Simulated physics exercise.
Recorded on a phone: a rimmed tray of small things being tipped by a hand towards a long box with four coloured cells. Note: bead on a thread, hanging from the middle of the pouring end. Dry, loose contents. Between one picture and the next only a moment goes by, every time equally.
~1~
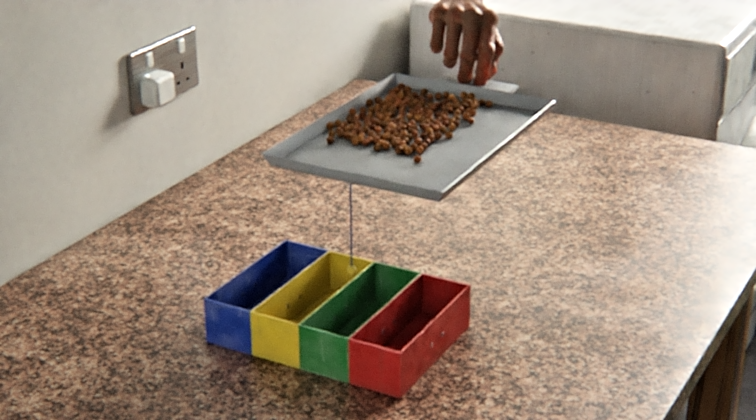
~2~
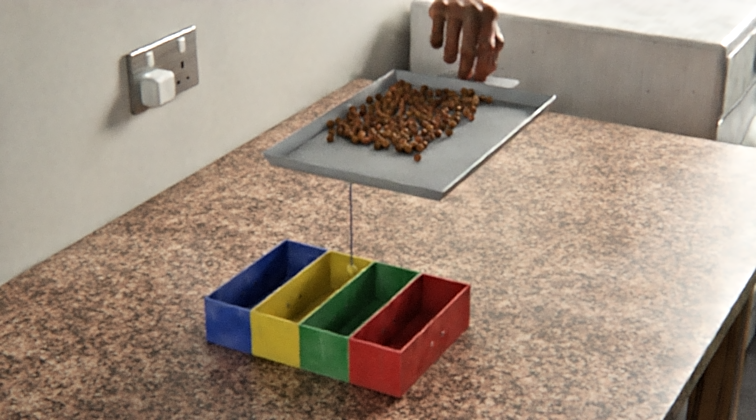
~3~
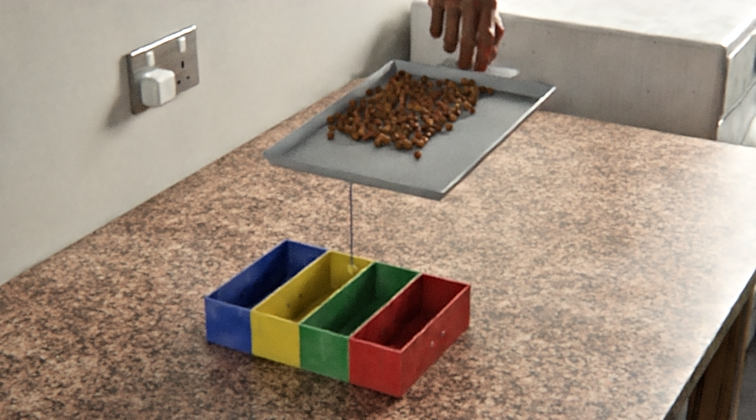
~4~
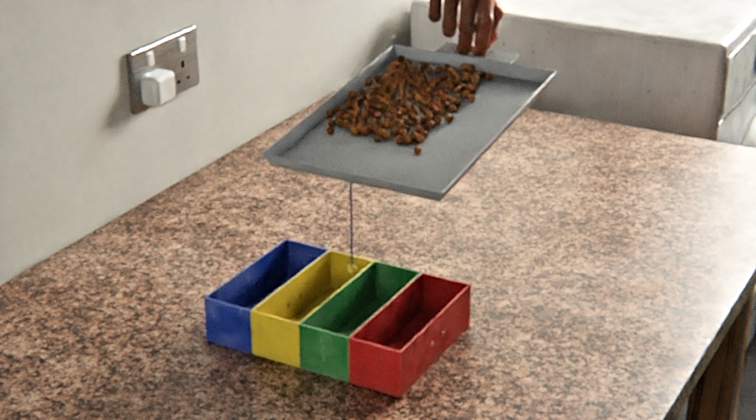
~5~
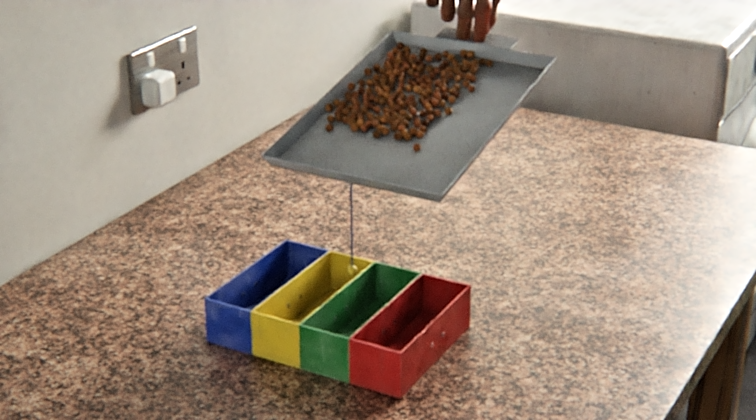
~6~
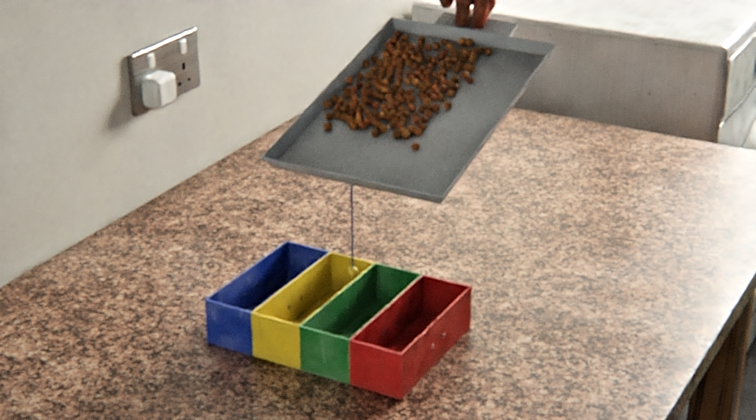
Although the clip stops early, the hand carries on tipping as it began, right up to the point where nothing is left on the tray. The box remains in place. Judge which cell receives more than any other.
The yellow cell receives the most.
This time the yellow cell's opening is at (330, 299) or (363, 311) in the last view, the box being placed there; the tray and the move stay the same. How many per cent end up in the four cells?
Result: 90 % and 70 %.
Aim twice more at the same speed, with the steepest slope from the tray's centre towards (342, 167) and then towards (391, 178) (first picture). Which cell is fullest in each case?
In order, it comes out as blue and red.
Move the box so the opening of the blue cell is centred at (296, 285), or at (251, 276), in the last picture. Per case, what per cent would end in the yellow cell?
About 30% on the first try and 30% on the second.
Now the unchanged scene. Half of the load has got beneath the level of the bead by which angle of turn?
Around 60° of tilt.
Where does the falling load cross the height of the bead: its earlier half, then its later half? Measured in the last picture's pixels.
The opening part goes through (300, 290); what follows goes through (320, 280).
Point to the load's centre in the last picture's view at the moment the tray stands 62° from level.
Look close to (316, 295) in the last picture.
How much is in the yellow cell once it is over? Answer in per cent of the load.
My estimate is about 40 in a hundred.
Shortly afterwards, tray tipped steeply; near a third on the tray; near a quarter in the yellow cell; a little in the green cell; a little in the blue cell; a little in the red cell; a little falling or outside the box.
Next, tray tipped past a quarter turn; near a third in the yellow cell; near a quarter in the blue cell; near a quarter in the green cell; a little in the red cell; only a few falling or outside the box.
Some moments later, tray tipped past a quarter turn; near a third in the yellow cell; near a quarter in the blue cell; near a quarter in the green cell; a little in the red cell; only a few falling or outside the box.
In the end, tray tipped past a quarter turn; near a third in the yellow cell; near a quarter in the blue cell; near a quarter in the green cell; a little in the red cell; only a few outside the box.
